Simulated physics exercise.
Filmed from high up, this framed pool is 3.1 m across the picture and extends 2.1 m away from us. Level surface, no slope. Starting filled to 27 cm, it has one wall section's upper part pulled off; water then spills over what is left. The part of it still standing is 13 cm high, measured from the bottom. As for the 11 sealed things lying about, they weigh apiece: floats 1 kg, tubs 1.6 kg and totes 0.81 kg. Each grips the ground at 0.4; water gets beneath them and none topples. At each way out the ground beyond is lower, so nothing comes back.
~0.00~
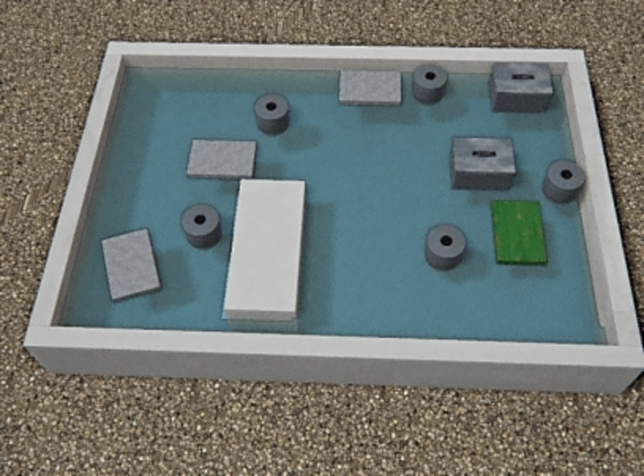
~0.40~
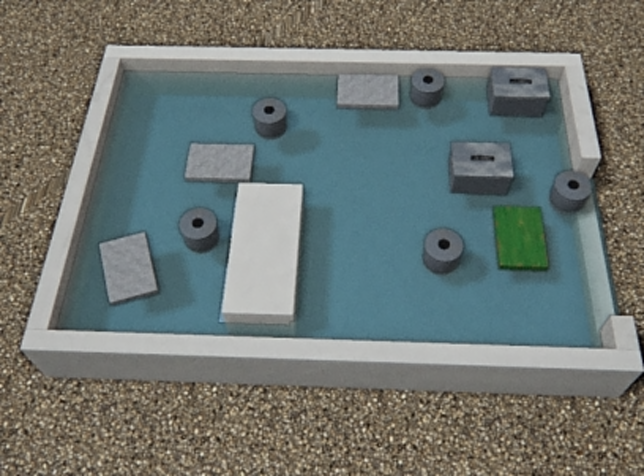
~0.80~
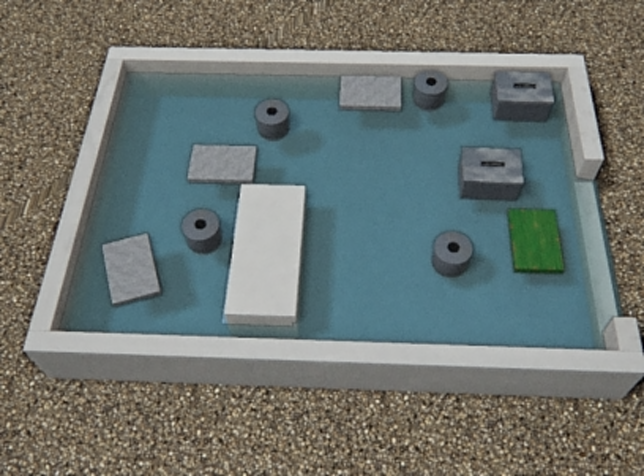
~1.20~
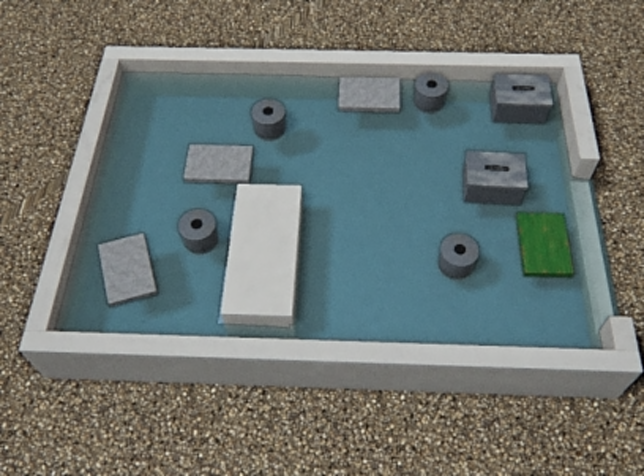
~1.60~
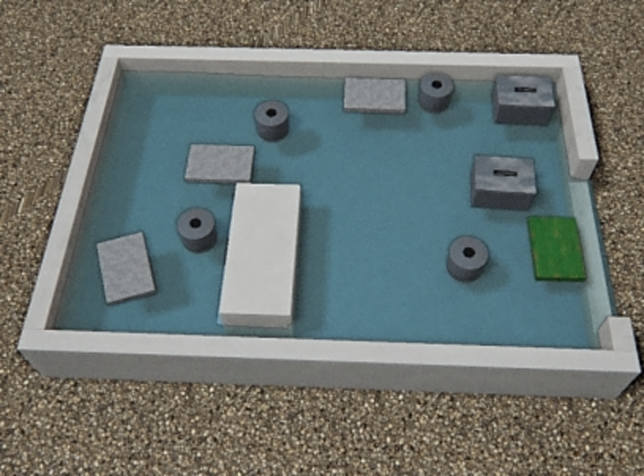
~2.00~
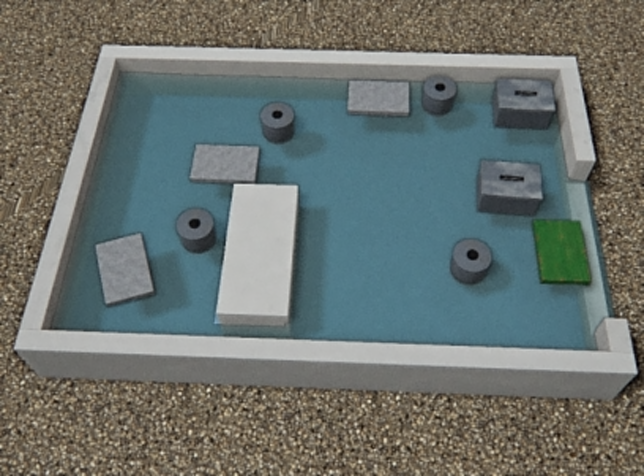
The clip shows a white-framed pool of blue water with grey objects and a green float; part of the right wall opens, a nearby grey cylinder leaves through the gap, and the float and several grey pieces drift rightward.
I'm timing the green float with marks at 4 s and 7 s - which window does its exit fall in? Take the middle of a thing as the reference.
The first, before 4 s.
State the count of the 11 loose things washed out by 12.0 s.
The count is 3.
After 2.8 s the green float has gone out (at 2.7 s); 2 of 11 are out; 9 afloat.
After 5.4 s the green float has gone out (at 2.7 s); 3 of 11 are out; 8 afloat.
After 8.0 s the green float has gone out (at 2.7 s); 3 of 11 are out; 8 afloat.
After 12.0 s the green float has gone out (at 2.7 s); 3 of 11 are out; 8 afloat.
